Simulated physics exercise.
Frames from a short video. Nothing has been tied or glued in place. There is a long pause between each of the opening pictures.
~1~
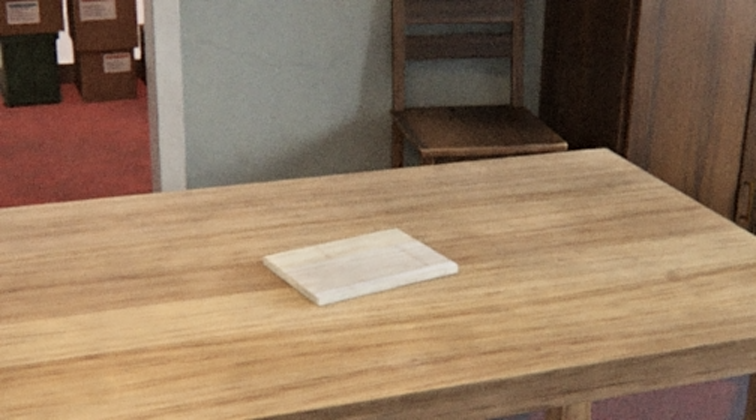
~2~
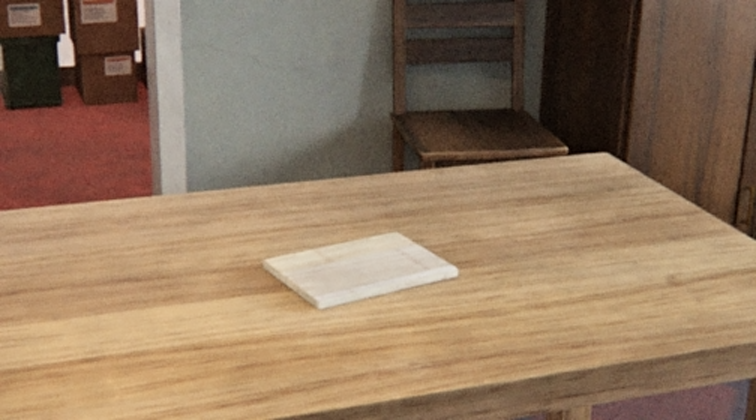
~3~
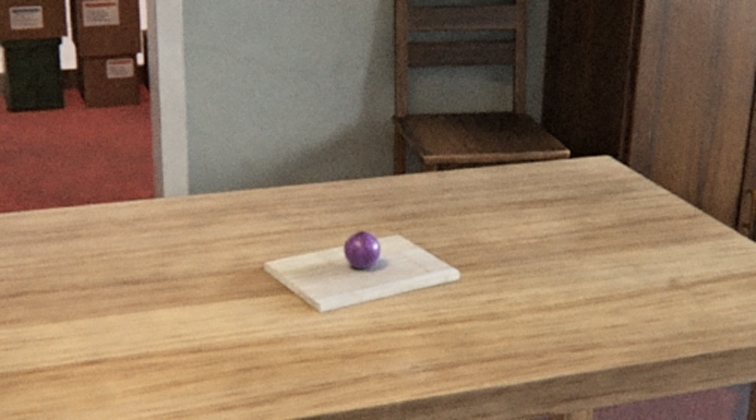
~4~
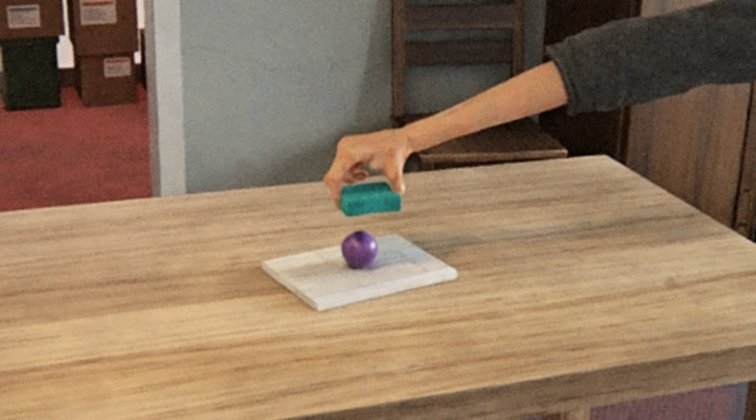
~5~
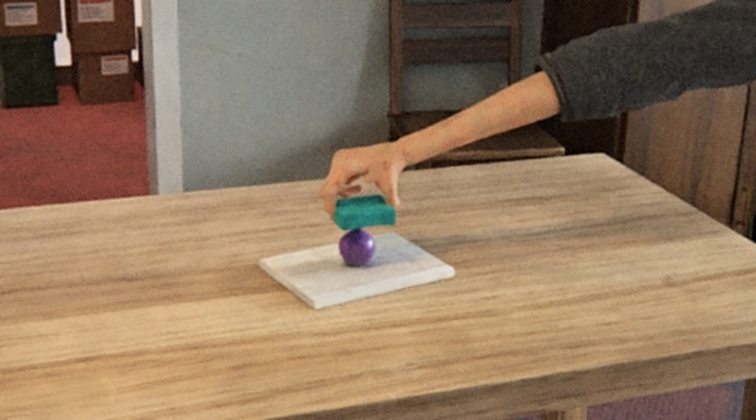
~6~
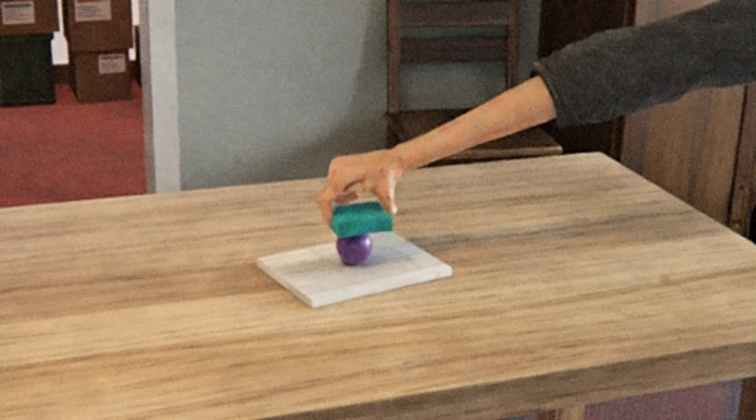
On a wooden table, a purple ball appearing on a white board, then a hand lowering a turquoise sponge onto it.
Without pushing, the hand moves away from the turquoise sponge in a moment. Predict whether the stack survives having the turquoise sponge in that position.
It will become unbalanced.
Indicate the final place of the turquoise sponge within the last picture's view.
End position in the final view: Approximately (376, 235).
Then, 0.30 s later than the last frame, turquoise sponge tilted by 38° near (367, 221).
Then, 0.40 s later than the last frame, turquoise sponge tilted by 55° near (383, 233).
Then, 1.00 s later than the last frame, turquoise sponge tilted by 51° near (380, 234).
Then, 2.30 s later than the last frame, turquoise sponge resting near (380, 235).
When it is over, lying over in the pile, turquoise sponge; the other 2 as before. End places, in pixels of the last picture, turquoise sponge near (376, 234). The pile gives way.
